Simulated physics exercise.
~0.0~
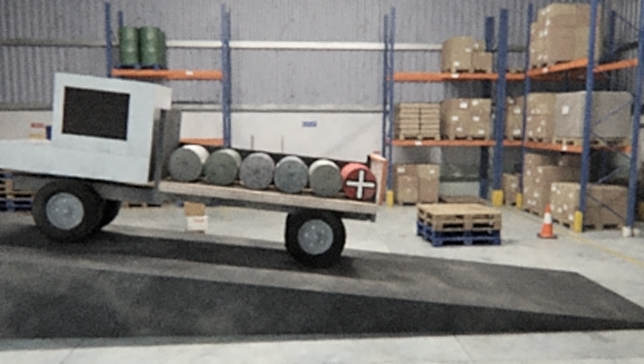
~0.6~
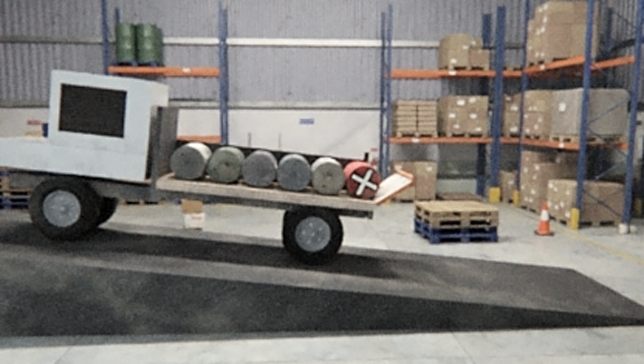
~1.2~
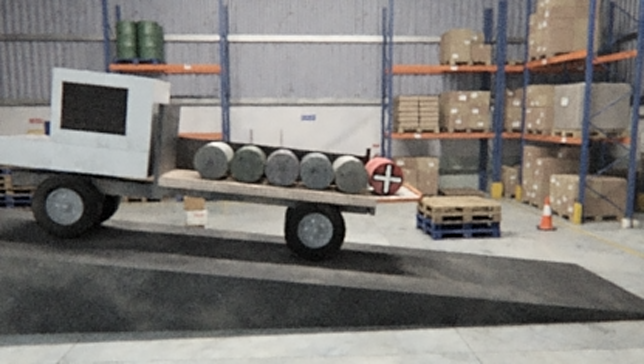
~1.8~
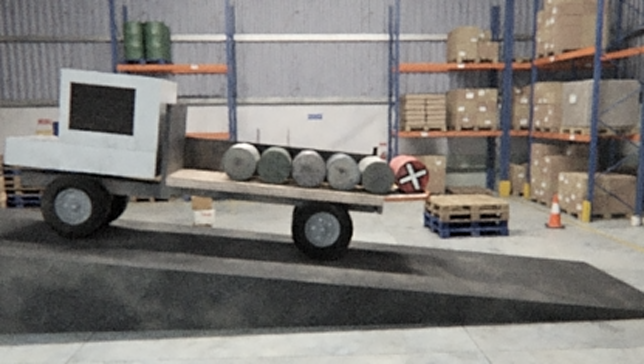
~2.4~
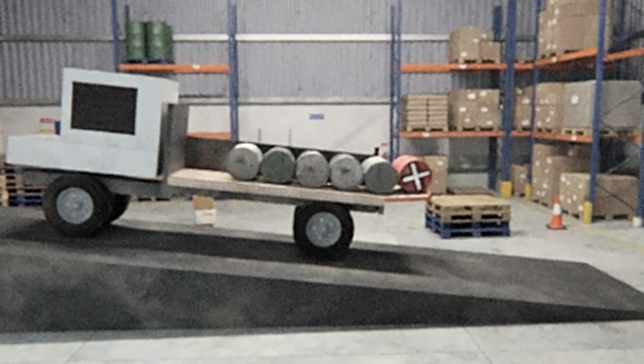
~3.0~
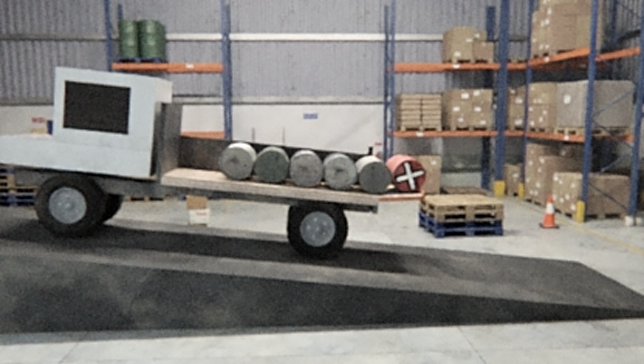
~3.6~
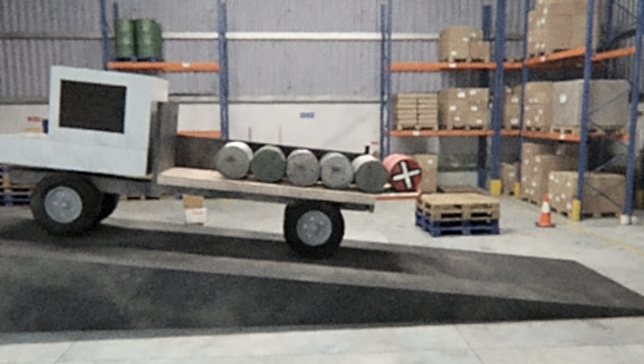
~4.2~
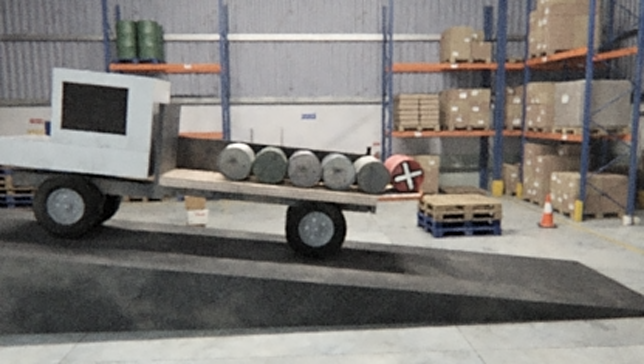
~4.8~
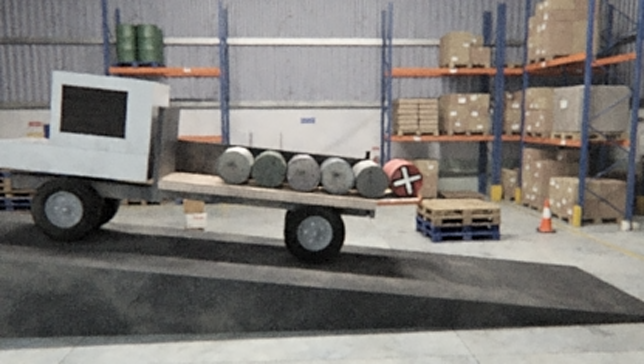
A red keg marked with a white cross led a row of grey ones rolling right along a sloping truck bed as the tailgate dropped open, then it stopped on the lowered gate with the others lined up behind it, and none fell off.
